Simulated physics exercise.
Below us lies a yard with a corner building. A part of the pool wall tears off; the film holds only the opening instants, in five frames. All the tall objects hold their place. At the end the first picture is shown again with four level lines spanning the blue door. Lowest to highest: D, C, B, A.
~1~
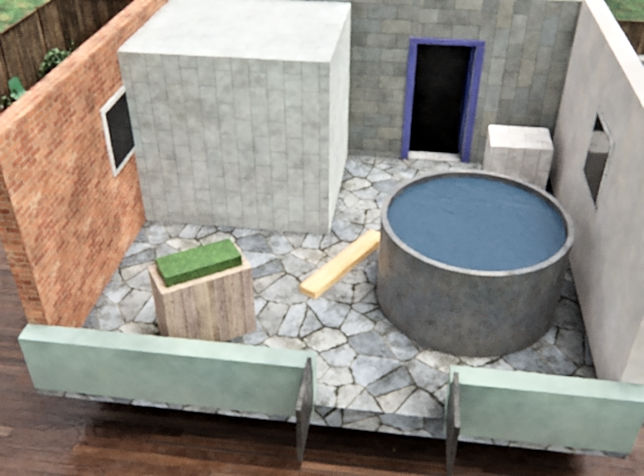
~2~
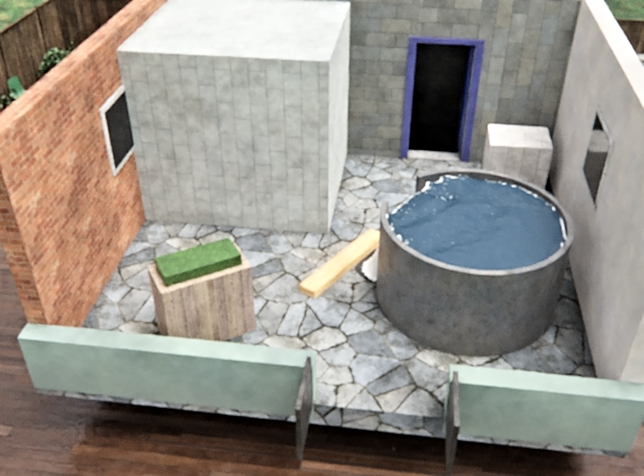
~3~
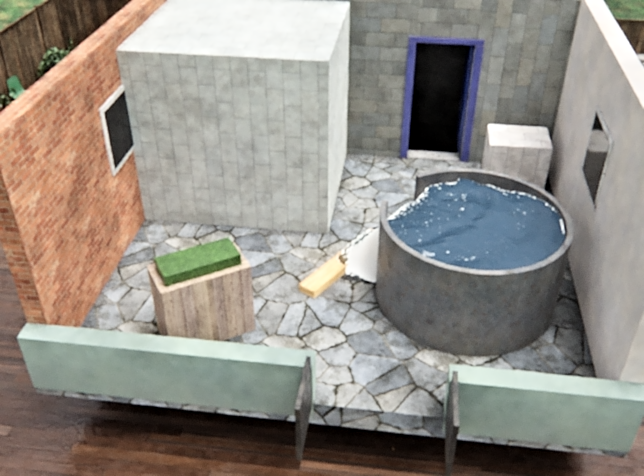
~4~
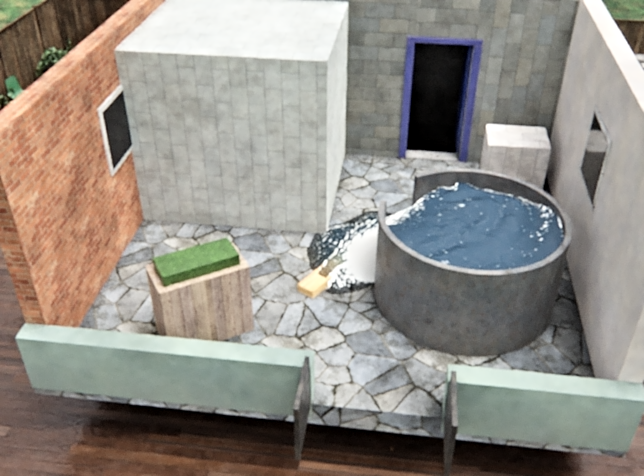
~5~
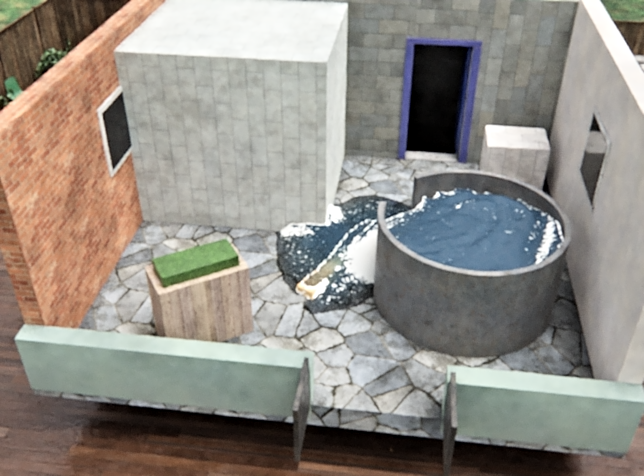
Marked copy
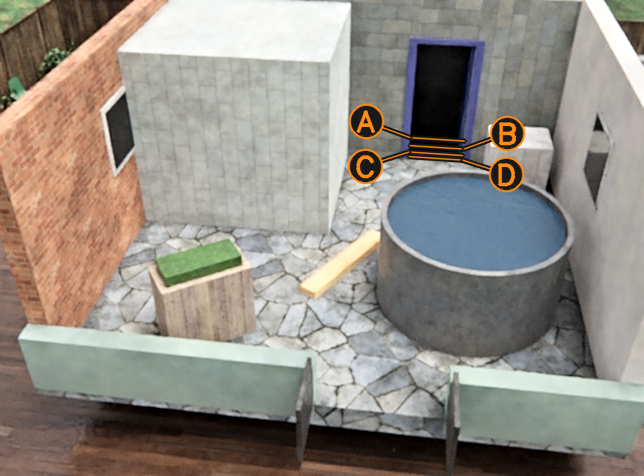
Water in a round grey pool churned and poured out through a gap in its left side, washing over a wooden plank and spreading across the stone paving toward the pale block building.
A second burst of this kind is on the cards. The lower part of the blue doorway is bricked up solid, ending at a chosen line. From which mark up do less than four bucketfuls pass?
B.
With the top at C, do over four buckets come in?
Yes, that goes wrong.
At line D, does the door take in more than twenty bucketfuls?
Yes, clearly.
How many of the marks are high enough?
Two of them.
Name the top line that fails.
That would be C.
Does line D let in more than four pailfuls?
Yes, that goes wrong.
On the marked copy, A at (437, 139); B at (436, 147); C at (435, 153); D at (435, 158); from the bottom up D, C, B, A.
With A, nothing gets over.
With B, a splash gets over, under a bucket.
With C, about 14 bucketfuls get in.
With D, dozens of bucketfuls pour in.
